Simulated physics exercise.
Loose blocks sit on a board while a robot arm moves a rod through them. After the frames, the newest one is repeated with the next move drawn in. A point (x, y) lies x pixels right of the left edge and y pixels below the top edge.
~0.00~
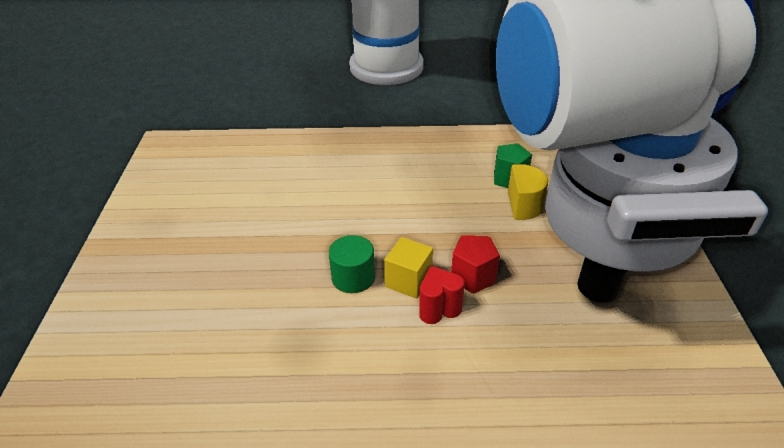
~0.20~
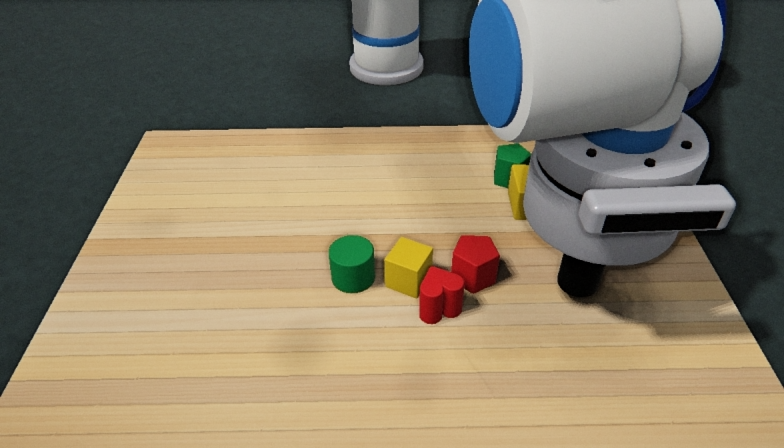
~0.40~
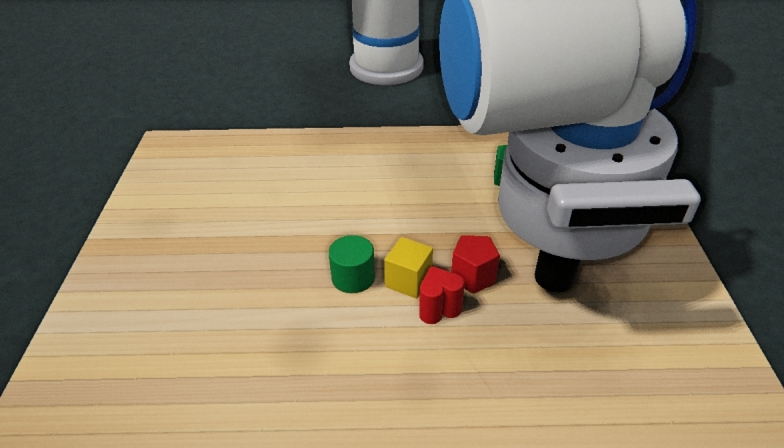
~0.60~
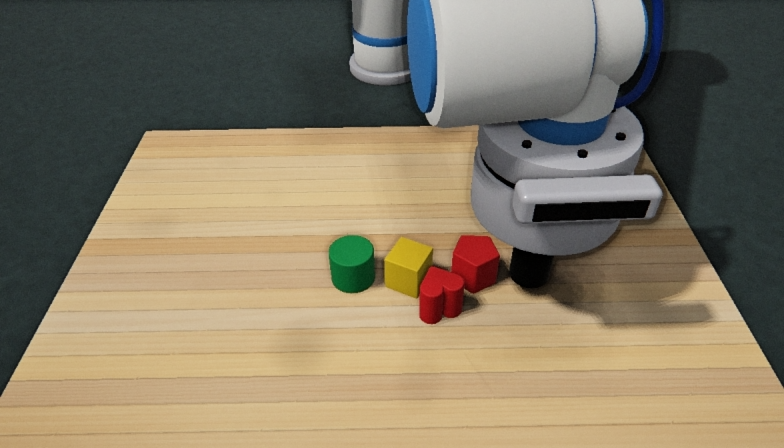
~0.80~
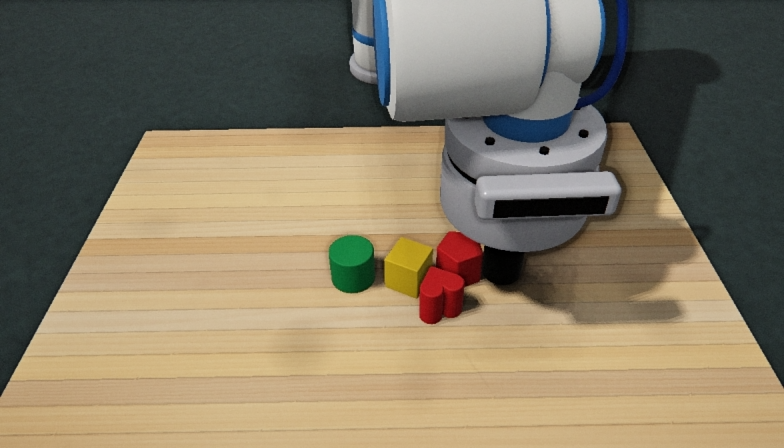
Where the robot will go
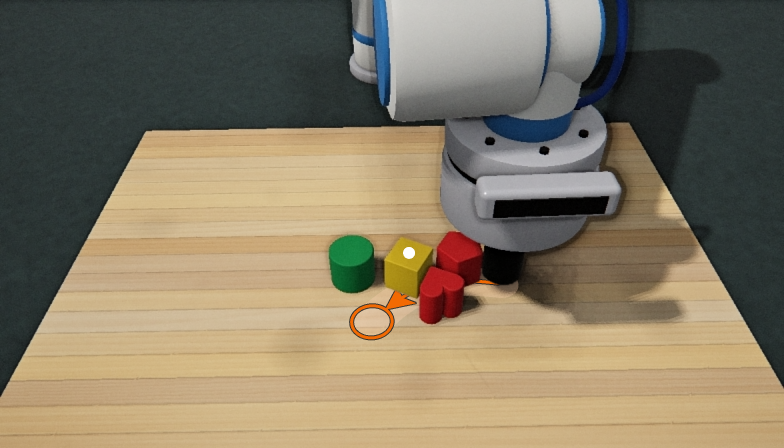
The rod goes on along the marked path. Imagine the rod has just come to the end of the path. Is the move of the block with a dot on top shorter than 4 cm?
I expect so.
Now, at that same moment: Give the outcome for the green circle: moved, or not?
By the last moment of the path, the green circle has shifted.
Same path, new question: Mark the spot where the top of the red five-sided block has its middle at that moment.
Its top middle is near (421, 230).
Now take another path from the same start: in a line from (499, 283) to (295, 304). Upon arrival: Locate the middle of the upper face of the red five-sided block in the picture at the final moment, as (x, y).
It is going to be at (425, 233).
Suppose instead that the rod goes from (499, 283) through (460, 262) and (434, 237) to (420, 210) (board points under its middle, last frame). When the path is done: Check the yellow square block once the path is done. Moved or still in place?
Once the path is done, it is somewhere new.
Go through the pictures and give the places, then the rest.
In the first frame, tip of the rod at (598, 288), middles of tops, green circle at (351, 249), yellow square block at (409, 253), red heart at (441, 281), red five-sided block at (476, 248).
In the second frame, rod at (577, 283), nothing pushed.
In the third frame, rod at (554, 278), nothing pushed.
In the fourth frame, rod at (529, 274), nothing pushed.
In the fifth frame, rod at (501, 271), green circle at (351, 249), yellow square block at (409, 253), red heart at (441, 281), red five-sided block at (461, 245).
The line goes from (499, 283) by way of (451, 282) and (408, 295) to (372, 321); the dot is on the yellow square block.
On the path given first. One third of the way, rod at (452, 270); green circle at (346, 250); yellow square block at (391, 248), turned 55° anticlockwise; red five-sided block at (427, 232), turned 55° clockwise.
Two thirds of the way, rod at (407, 283); green circle at (332, 248); yellow square block at (375, 245), turned 20° anticlockwise; red heart at (430, 290), turned 50° anticlockwise; red five-sided block at (421, 230), turned 75° clockwise.
At the end, rod at (371, 310); green circle at (328, 247); yellow square block at (372, 246); red heart at (430, 292), turned 60° anticlockwise; red five-sided block at (421, 230), turned 75° clockwise.
